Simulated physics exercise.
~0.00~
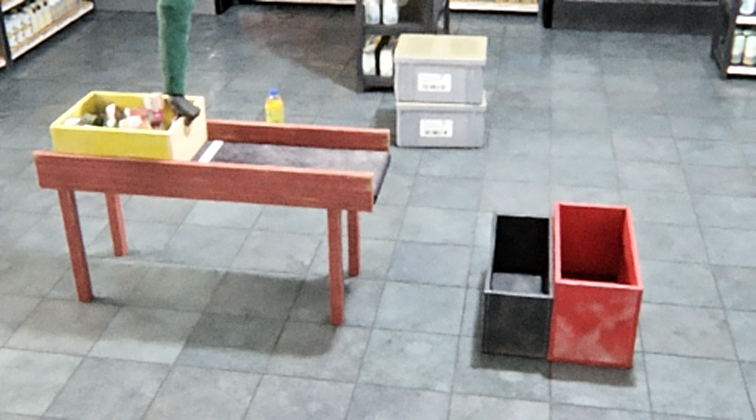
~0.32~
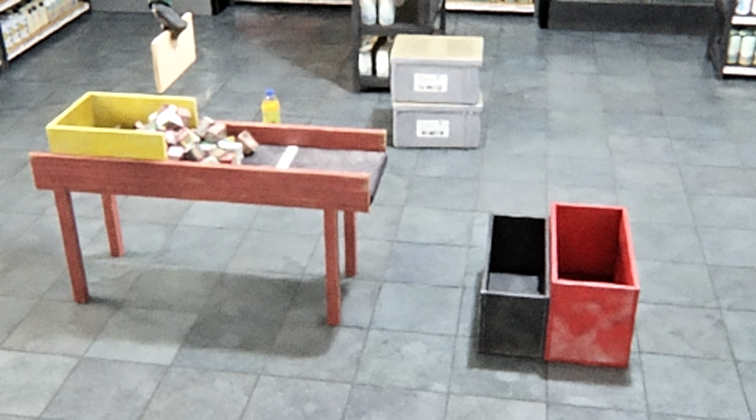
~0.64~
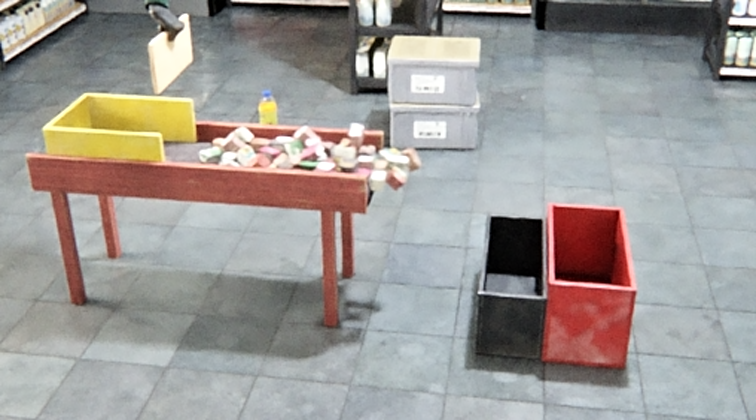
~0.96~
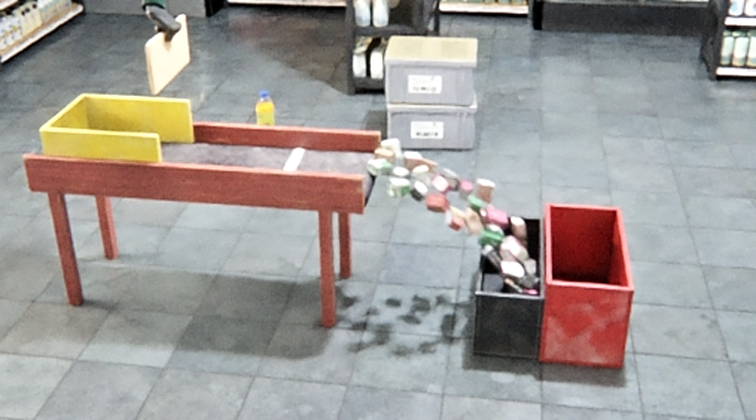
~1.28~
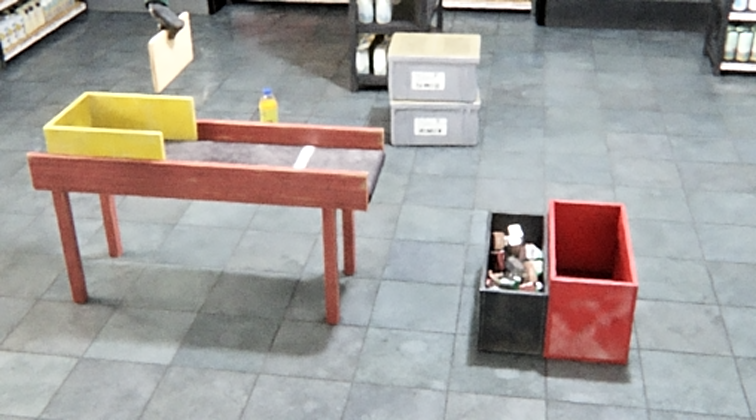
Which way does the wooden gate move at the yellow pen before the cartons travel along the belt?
The gate moves up, raised clear of the belt by the gripper holding it.
